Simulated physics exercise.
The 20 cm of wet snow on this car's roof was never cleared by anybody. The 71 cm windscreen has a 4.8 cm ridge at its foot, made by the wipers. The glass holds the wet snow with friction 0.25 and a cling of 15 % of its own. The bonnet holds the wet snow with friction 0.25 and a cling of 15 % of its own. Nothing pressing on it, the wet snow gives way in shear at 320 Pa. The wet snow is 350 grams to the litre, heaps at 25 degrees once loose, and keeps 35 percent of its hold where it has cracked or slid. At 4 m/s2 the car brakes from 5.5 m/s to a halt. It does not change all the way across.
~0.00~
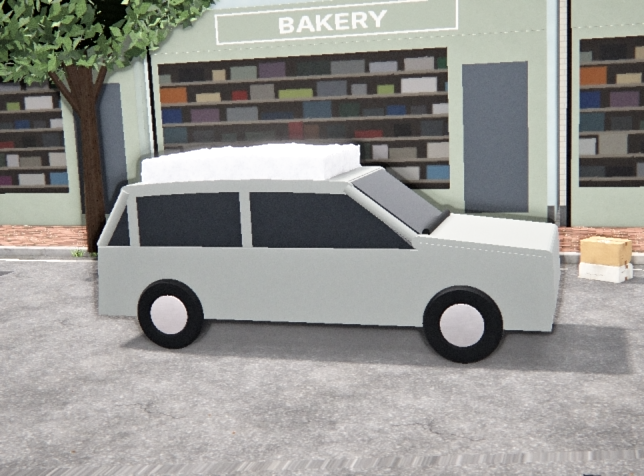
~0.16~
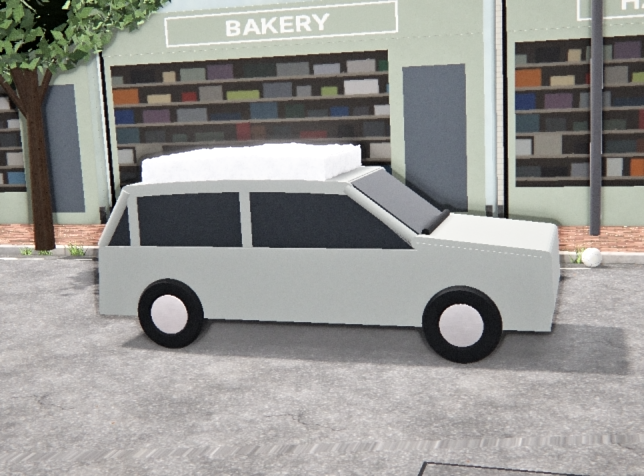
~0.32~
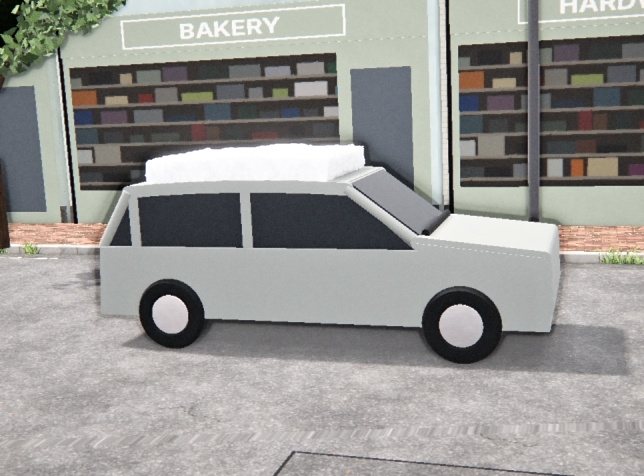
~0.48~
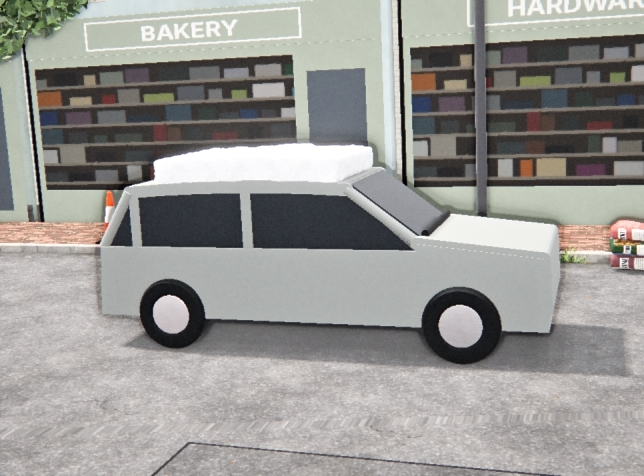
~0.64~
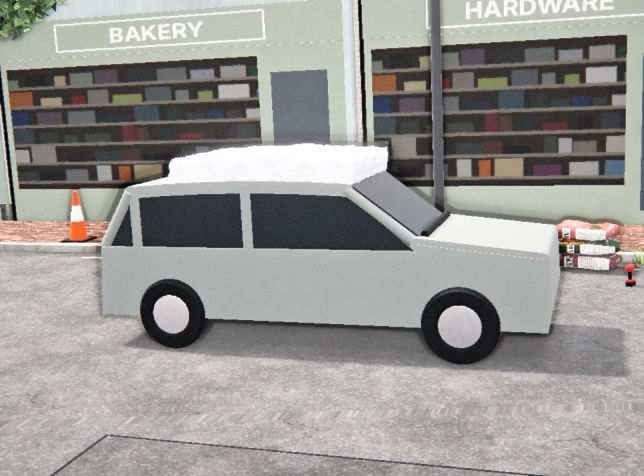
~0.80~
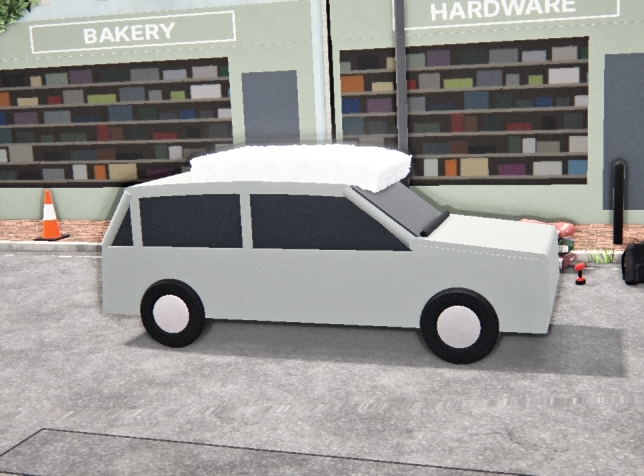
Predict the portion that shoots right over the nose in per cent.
The figure comes out near 93 %.
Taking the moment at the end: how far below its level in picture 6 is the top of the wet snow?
The gap comes to some 55 centimetres.
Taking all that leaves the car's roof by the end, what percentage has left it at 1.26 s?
About 80 %.
After 1.26 s, 25 % of the snow is on the roof, 35 % on the glass, 40 % on the bonnet and none has gone off the nose.
After 1.80 s, none of the snow is on the roof, 1 % on the glass, 45 % on the bonnet and 53 % has gone off the nose.
After 2.34 s, none of the snow is on the roof, 1 % on the glass, 7 % on the bonnet and 92 % has gone off the nose.
After 2.88 s, none of the snow is on the roof, 1 % on the glass, 6 % on the bonnet and 93 % has gone off the nose.
After 2.98 s, at the end, none of the snow is on the roof, 1 % on the glass, 6 % on the bonnet and 93 % has gone off the nose.
